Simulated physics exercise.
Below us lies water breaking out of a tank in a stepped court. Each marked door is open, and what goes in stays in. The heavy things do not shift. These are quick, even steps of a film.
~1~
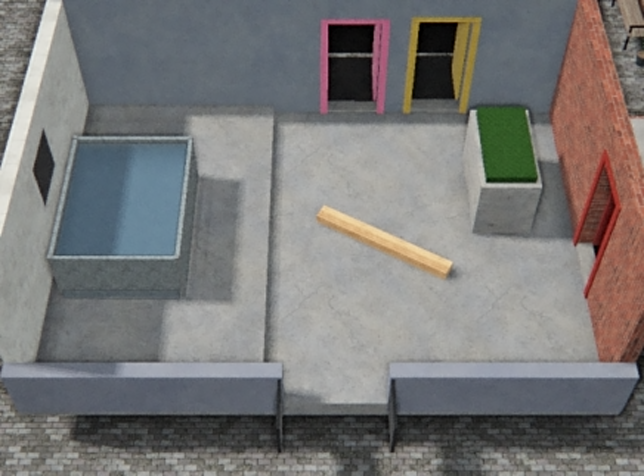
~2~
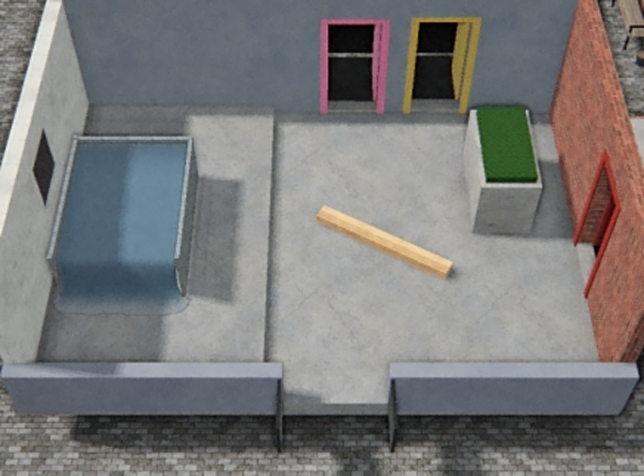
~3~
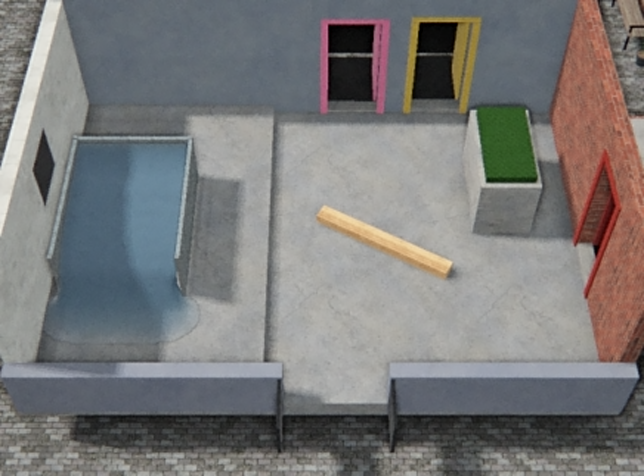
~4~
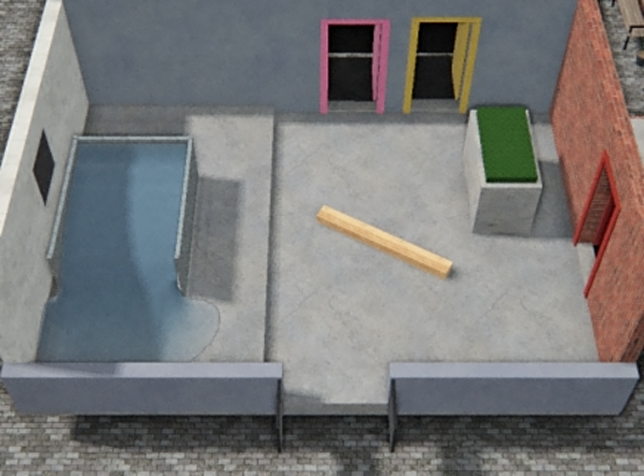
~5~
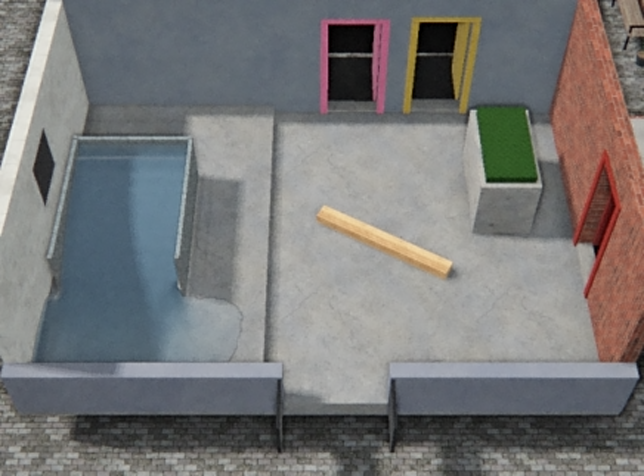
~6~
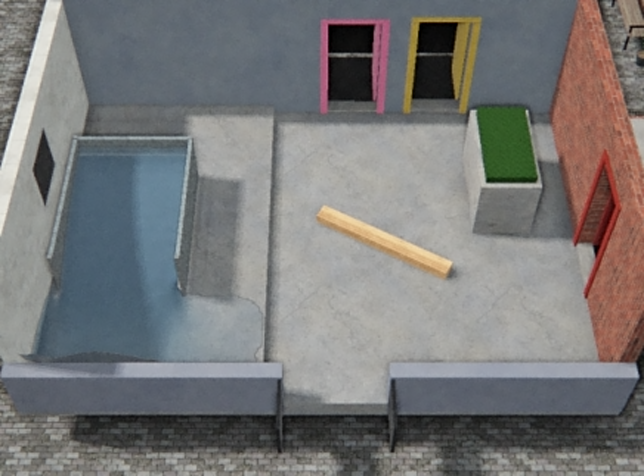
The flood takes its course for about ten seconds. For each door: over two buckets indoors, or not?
In the end: The yellow door holds within the limit; the pink door holds within the limit; the red door floods.
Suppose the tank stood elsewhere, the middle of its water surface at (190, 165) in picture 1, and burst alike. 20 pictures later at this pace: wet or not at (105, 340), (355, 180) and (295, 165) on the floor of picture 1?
In turn: Flooded, dry, no water.
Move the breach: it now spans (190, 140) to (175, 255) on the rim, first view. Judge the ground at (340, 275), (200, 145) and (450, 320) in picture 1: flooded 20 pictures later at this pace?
In turn: Wet, free of water, covered.
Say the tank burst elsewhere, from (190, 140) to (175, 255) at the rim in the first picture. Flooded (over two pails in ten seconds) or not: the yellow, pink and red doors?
One by one: The yellow one takes more, the pink one passes that mark, the red one is over.
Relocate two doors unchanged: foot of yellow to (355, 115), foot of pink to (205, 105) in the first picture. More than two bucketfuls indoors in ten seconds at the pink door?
Pink door holds.
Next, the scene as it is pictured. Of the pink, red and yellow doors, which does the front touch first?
It is the door marked red.
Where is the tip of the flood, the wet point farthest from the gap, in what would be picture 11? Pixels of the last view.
At about (380, 389).
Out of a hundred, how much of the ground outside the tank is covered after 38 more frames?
I make it 75 per cent.
A moment on, water covers 15 % of the floor; the yellow door not reached, the pink door not reached, the red door not reached.
Next, water covers 30 % of the floor; the yellow door not reached, the pink door not reached, the red door not reached.
Then, water covers 55 % of the floor; the yellow door not reached, the pink door not reached, the red door under two buckets in.
Later, water covers 75 % of the floor; the yellow door wet at the sill, nothing in, the pink door wet at the sill, nothing in, the red door far over two buckets in.
In the end, water covers 85 % of the floor; the yellow door wet at the sill, nothing in, the pink door under two buckets in, the red door far over two buckets in.
